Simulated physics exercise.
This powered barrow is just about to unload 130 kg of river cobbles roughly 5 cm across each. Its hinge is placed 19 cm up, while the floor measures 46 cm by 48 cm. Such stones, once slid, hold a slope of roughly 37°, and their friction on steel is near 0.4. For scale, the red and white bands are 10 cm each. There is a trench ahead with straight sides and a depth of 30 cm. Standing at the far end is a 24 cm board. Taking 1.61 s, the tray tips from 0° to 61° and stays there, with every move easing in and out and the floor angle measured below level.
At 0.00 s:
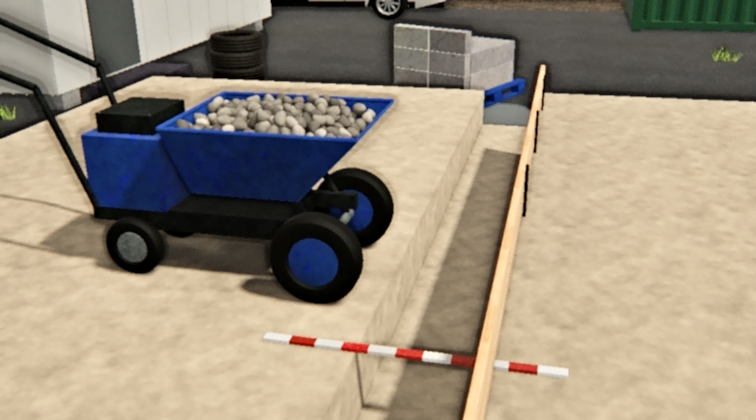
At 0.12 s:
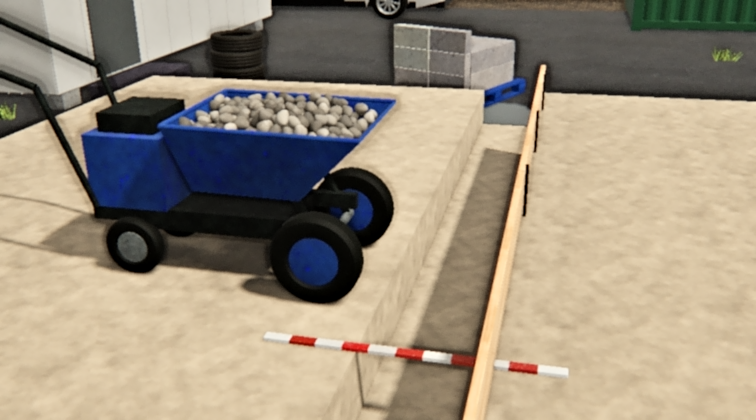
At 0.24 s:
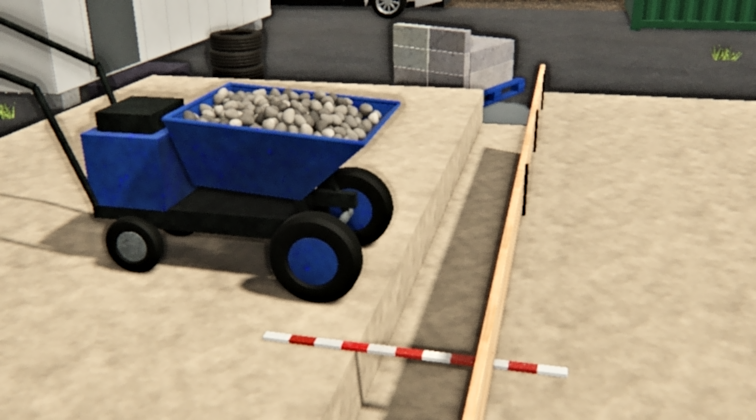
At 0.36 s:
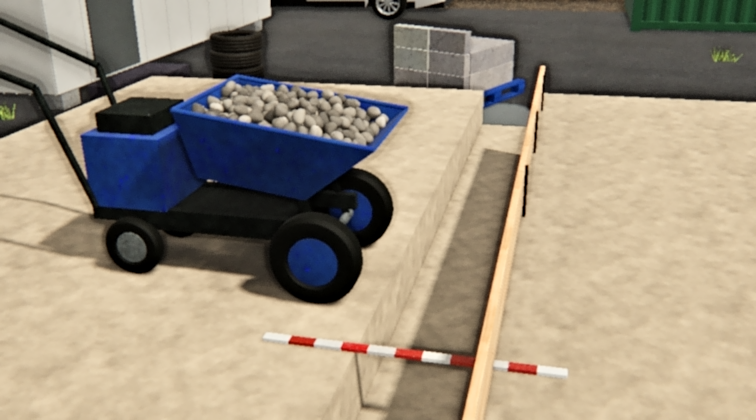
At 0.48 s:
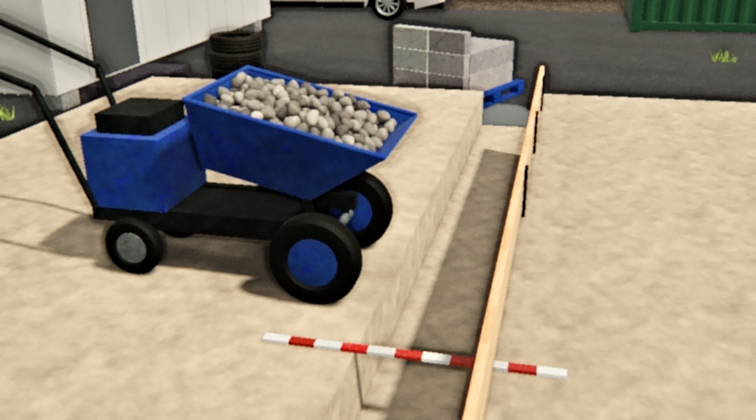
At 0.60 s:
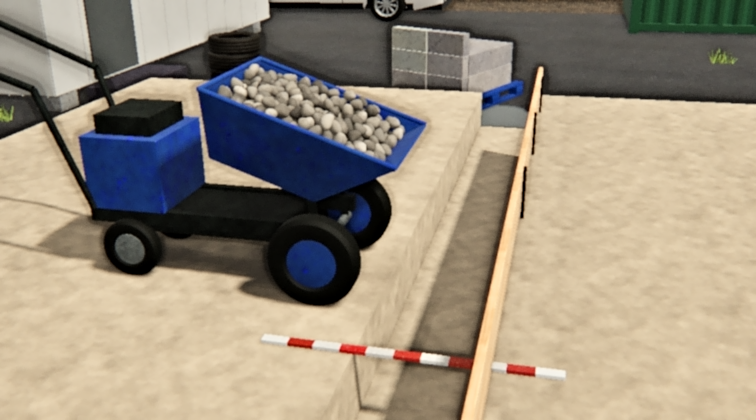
The blue skip of a small wheeled barrow, heaped with rounded grey stones, sat level at first, then tilted gradually down to the right, its back end rising while the wheels stayed still.
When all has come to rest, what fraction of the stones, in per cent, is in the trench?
At the end about 86 per cent of the stones are there.
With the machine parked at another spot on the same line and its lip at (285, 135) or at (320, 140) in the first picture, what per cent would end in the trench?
Roughly 100 in a hundred, then 100 in a hundred.
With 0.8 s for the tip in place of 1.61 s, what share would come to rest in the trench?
Near 75 per cent.
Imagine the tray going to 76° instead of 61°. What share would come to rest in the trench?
In that case near 90 per cent.
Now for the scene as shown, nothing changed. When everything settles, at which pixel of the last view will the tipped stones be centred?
Roughly (467, 330), I'd say.
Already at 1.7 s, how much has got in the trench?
Roughly 30% by that time.
After 1.2 s the floor is at 52°; 100 % in the tray; the foremost stones are at (456, 203).
After 1.7 s the floor is at 61°; 63 % in the tray, 30 % in the trench, 7 % past the trench; the foremost stones are at (557, 286).
After 2.1 s the floor is at 61°; 34 % in the tray, 52 % in the trench, 14 % past the trench; the foremost stones are at (628, 296).
After 4.0 s the floor is at 61°; 0 % in the tray, 86 % in the trench, 14 % past the trench; the foremost stones are at (667, 293).
